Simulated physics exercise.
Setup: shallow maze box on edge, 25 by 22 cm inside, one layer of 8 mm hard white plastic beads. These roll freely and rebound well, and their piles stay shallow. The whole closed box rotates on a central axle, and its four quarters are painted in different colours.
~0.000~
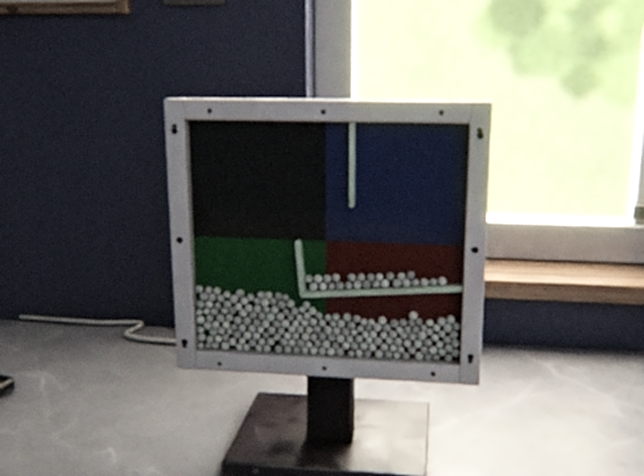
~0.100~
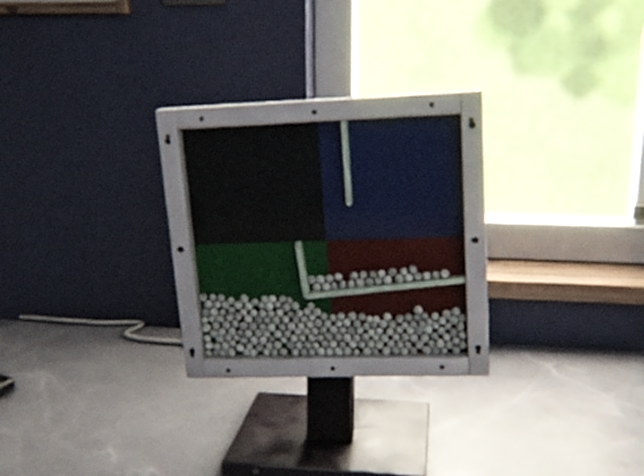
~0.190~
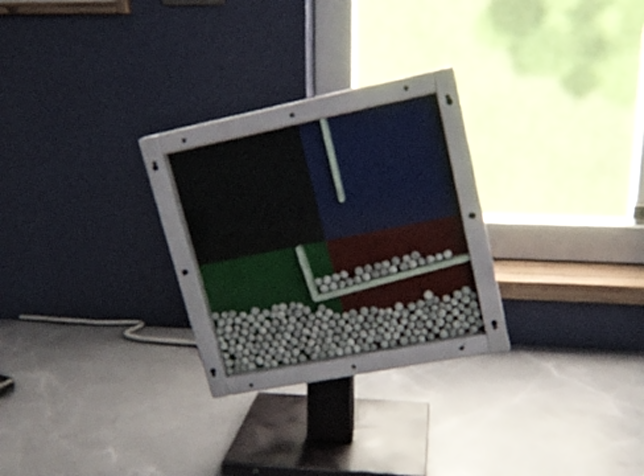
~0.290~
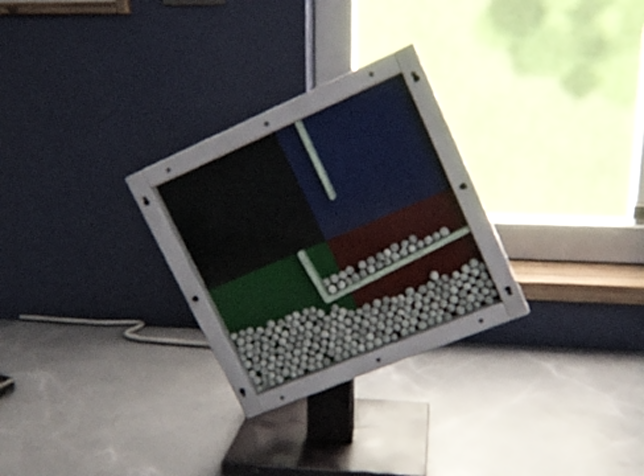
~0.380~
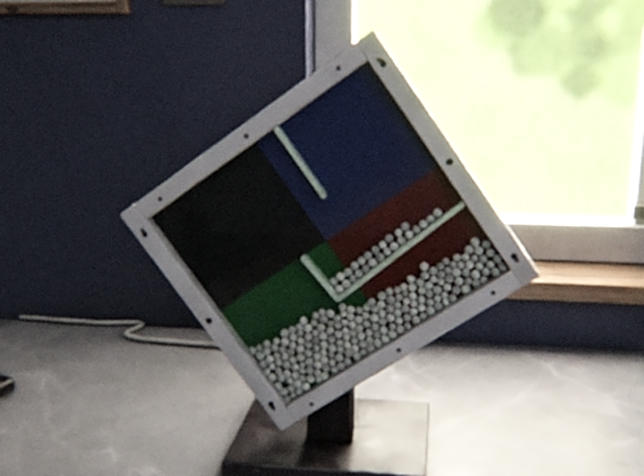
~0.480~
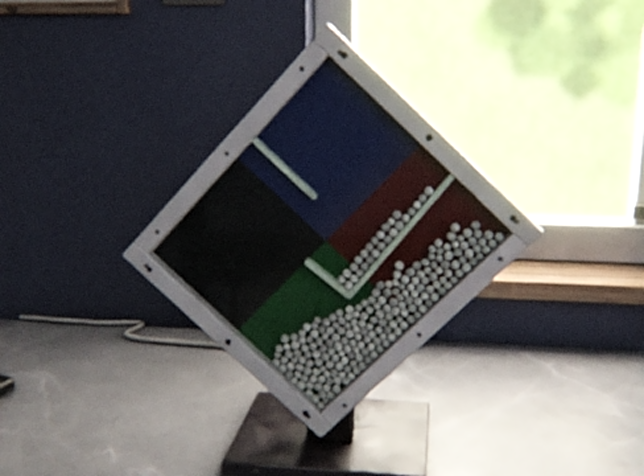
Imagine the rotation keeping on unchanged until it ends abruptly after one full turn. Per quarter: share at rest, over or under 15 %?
Share at rest: Black quarter under, green quarter under, blue quarter over, red quarter over.
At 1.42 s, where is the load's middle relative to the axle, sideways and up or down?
The middle sits some 6 centimetres right and 7 centimetres below the axle.
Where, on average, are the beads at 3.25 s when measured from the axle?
About 6 cm right and 1 cm above.
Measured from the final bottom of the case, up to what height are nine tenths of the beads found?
Roughly 16 cm.
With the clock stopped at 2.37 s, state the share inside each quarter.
Black quarter: 40; green quarter: 0; blue quarter: 40; red quarter: 20.
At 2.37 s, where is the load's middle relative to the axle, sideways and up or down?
5 cm right, 3 cm below.
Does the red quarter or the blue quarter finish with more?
It's the blue quarter that finishes with more.
By 1.42 s it has turned 156°, the beads' middle is 6 cm right of and 7 cm below the axle; by quarter, black 70 %, green 25 %.
By 3.25 s it has turned 360°, the beads' middle is 6 cm right of and 1 cm above the axle; by quarter, black 5 %, green 5 %, blue 50 %, red 40 %.
Settled by 4.7 s, black 5 %, green 10 %, blue 50 %, red 40 %.
